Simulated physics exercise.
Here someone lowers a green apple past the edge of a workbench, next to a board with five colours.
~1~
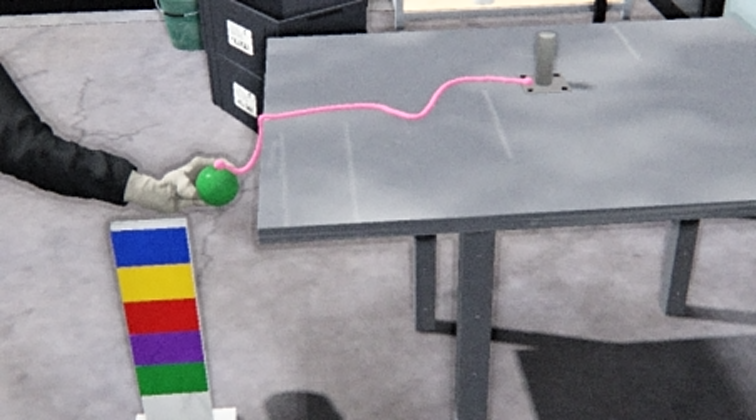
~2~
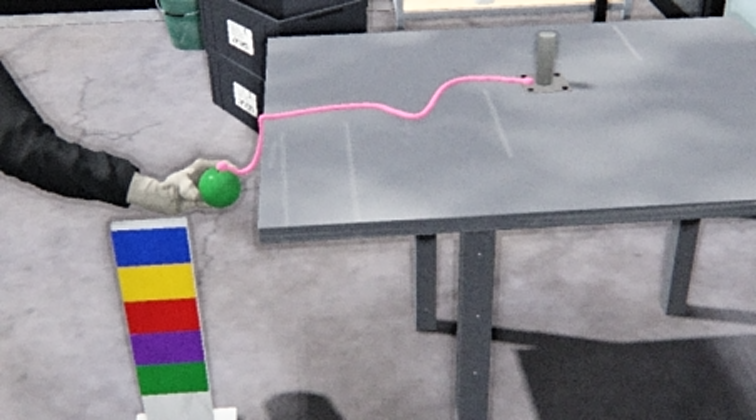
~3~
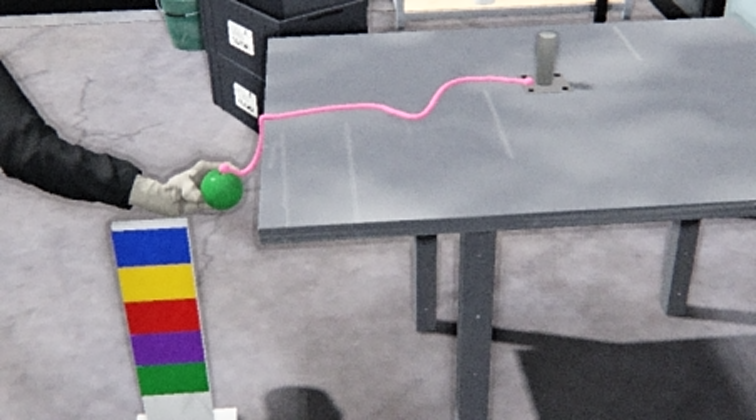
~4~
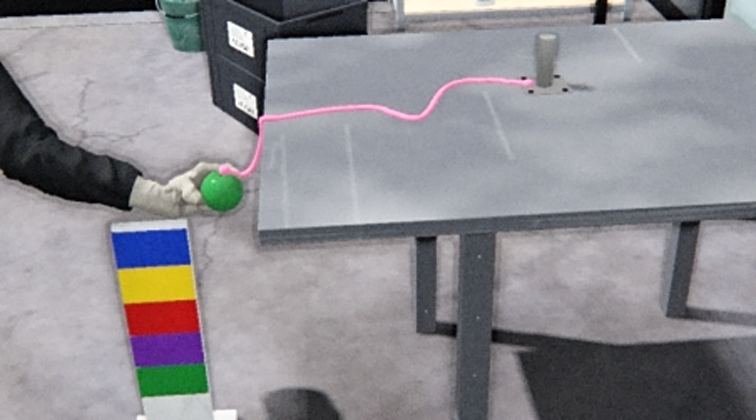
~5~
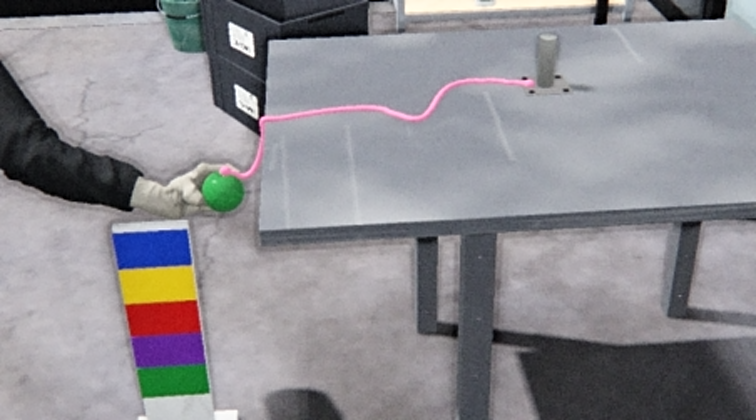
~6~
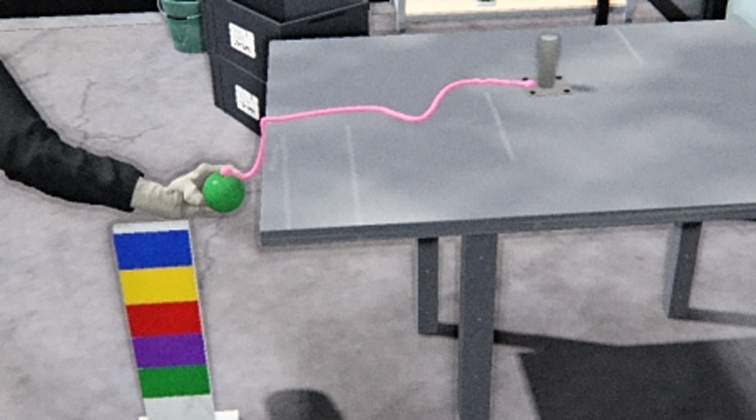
A gloved hand held a green ball tied to a pink cord that ran across a gray table to a metal post, and it barely moved, drifting very slightly right and down.
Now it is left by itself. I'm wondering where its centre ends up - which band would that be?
That would be the yellow band.
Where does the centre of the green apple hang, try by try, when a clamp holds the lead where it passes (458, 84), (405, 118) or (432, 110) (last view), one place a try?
The pixel places are (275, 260), (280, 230) and (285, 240), one per try.
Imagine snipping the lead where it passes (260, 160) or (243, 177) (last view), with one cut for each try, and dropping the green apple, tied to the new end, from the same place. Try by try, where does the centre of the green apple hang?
In order, roughly (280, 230) and (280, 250).
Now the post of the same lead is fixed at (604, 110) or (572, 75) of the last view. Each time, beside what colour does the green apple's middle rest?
For the first it would be blue, for the second blue.
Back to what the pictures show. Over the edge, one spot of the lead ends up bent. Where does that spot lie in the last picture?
It lies at about (320, 113).
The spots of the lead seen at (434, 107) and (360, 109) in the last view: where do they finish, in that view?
The first finishes about (399, 105) and the second about (302, 119).
Early on, apple near (258, 262); level with yellow.
Midway, apple near (293, 265); level with yellow.
Near the end, apple near (290, 269); level with yellow.
Finally, apple near (272, 272); level with yellow. Its middle rests at the yellow band.
